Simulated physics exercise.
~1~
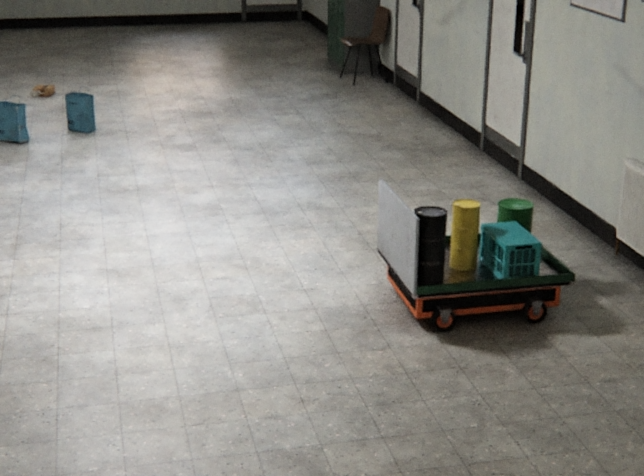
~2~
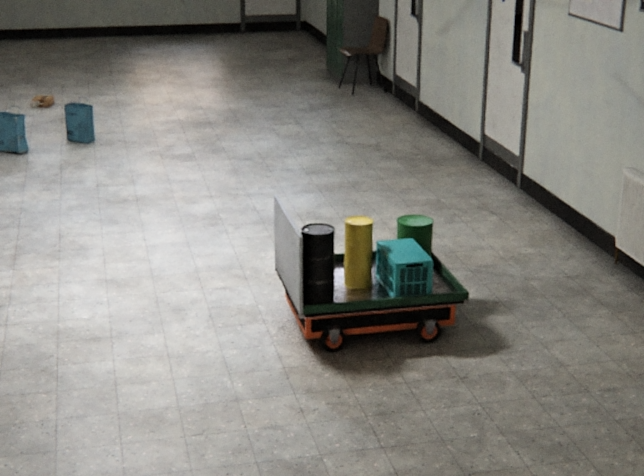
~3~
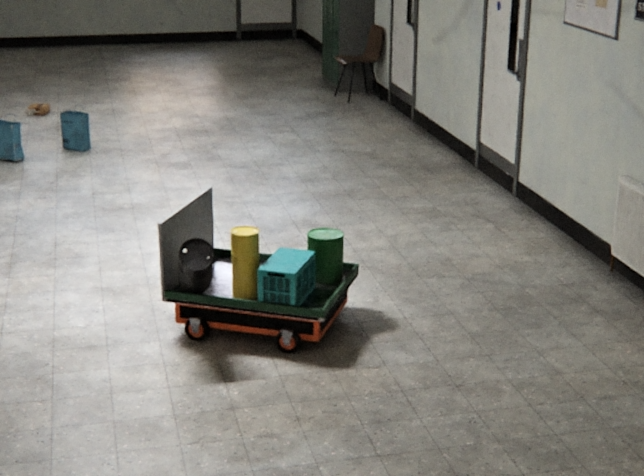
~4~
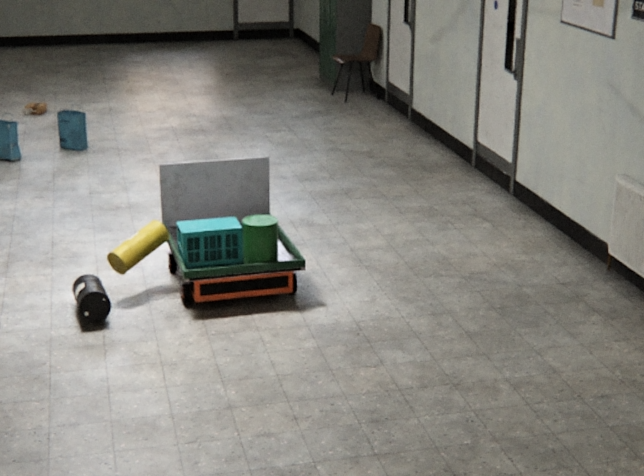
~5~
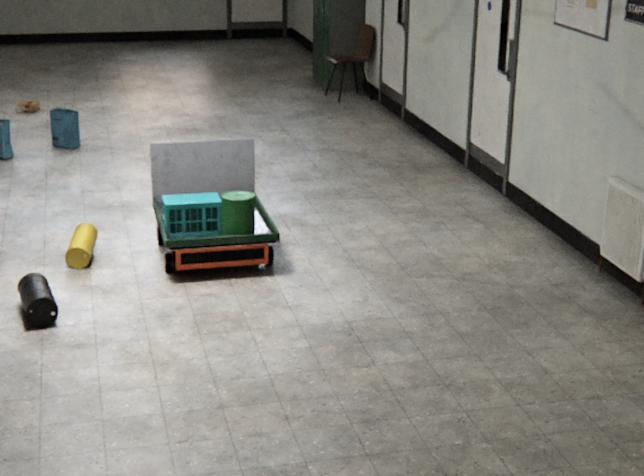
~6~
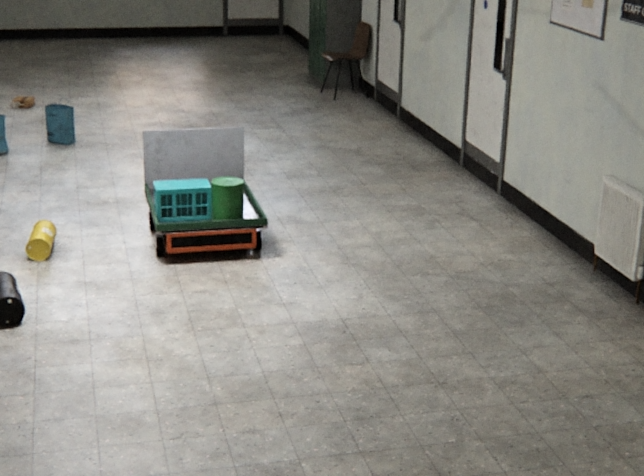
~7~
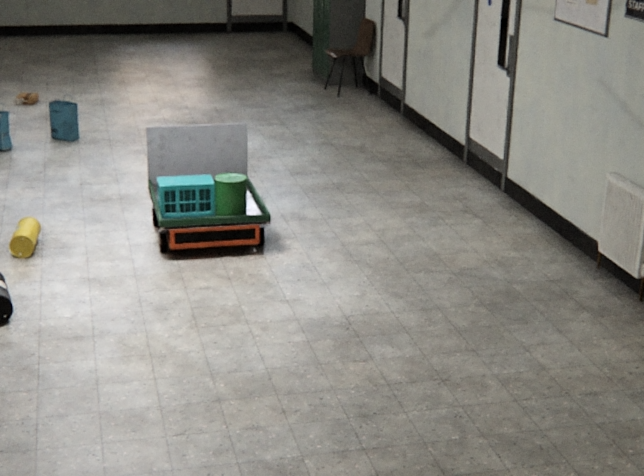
The clip opens on a low wheeled cart rolling left across a tiled floor, carrying a black canister, a yellow canister, a green pail and a turquoise crate in front of a tall grey board. As the cart begins to swing away from the viewer, the black canister tips toward the side. The turn continues, and the black and yellow canisters topple off the left side onto the floor. Both roll farther left while the cart moves away up the room. Finally the cart stands still with the crate and upright pail aboard, and both canisters lie on their sides.
